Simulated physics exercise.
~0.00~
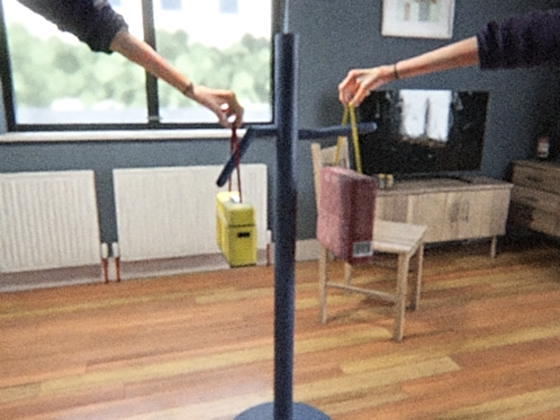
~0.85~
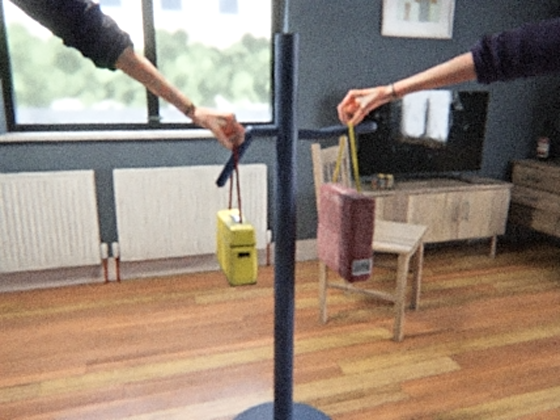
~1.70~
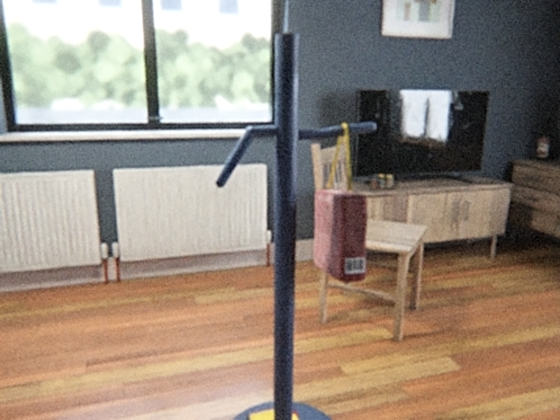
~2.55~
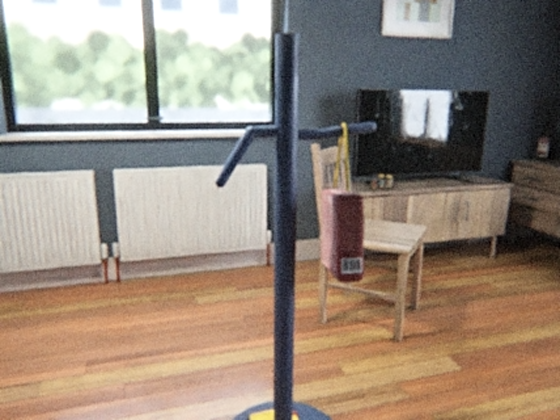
In a living room, hands hang two bags; the yellow drops, the red stays hanging.
